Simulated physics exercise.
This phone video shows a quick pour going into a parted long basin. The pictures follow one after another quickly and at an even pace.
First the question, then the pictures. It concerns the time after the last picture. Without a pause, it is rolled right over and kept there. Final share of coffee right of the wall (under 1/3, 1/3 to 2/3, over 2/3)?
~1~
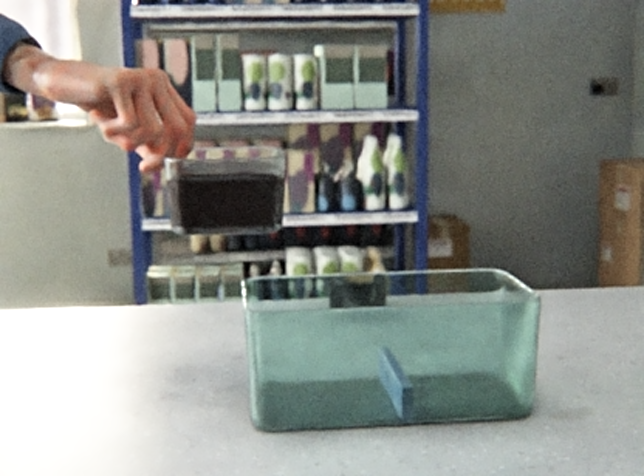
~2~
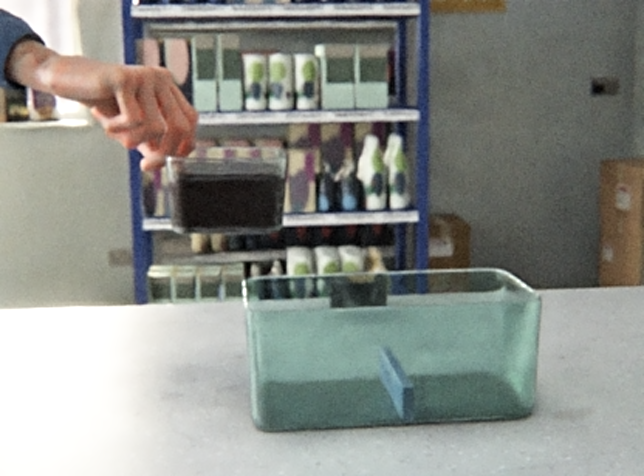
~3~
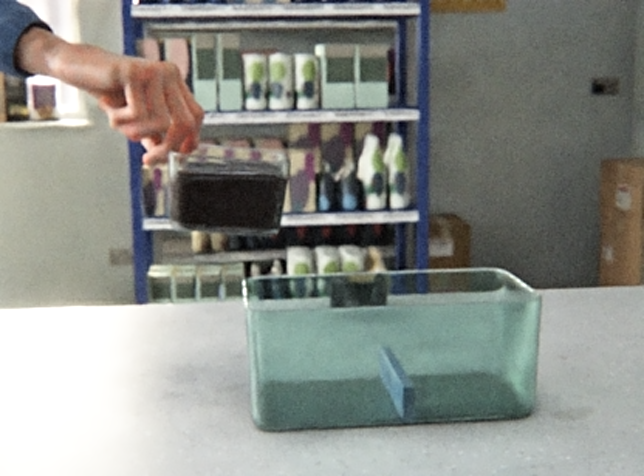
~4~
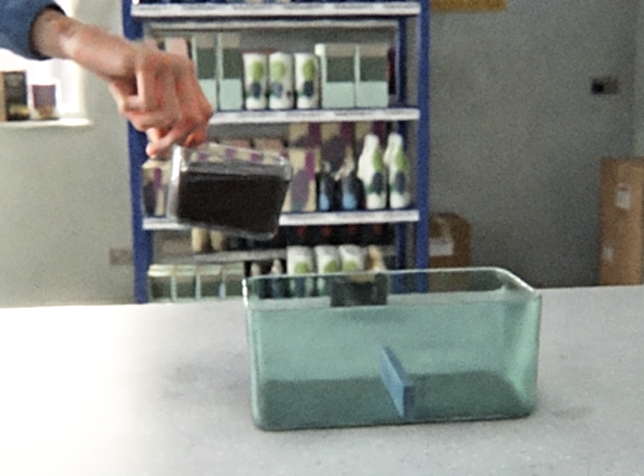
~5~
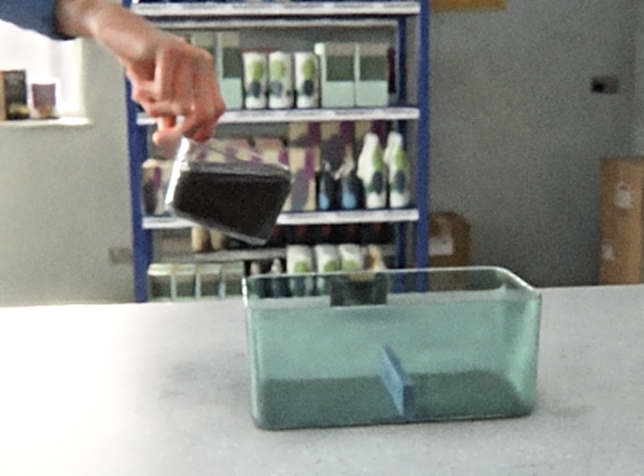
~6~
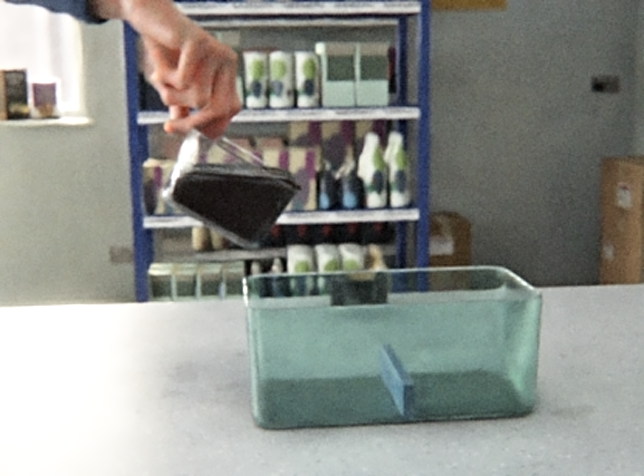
The share right of the wall fails to reach one third.
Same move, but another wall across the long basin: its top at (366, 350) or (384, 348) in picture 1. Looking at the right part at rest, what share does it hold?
5 % then 5 %.
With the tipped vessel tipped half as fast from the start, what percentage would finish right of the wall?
It comes to around 5 per cent.
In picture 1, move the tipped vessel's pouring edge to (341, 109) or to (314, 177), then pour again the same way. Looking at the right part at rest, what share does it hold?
About 65 per cent, then about 15 per cent.
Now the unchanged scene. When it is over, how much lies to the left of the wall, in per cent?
I'd put it at about 85 per cent.
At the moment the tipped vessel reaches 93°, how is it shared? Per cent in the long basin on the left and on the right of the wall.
Left side: 35 in a hundred; right side: 0 in a hundred.
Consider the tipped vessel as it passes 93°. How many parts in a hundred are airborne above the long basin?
35 in a hundred.
A moment on, the tilt is 93° and 30 per cent is still to pour, 35 is left of the wall and 0 right of it.
Next, the tilt is 105° and 5 per cent is still to pour, 82 is left of the wall and 5 right of it.
Then the tilt is 105° and 0 per cent is still to pour, 83 is left of the wall and 15 right of it.
Later the tilt is 105° and 0 per cent is still to pour, 83 is left of the wall and 16 right of it.
In the end 83 per cent lies left of the wall, 16 right of it and 1 outside.
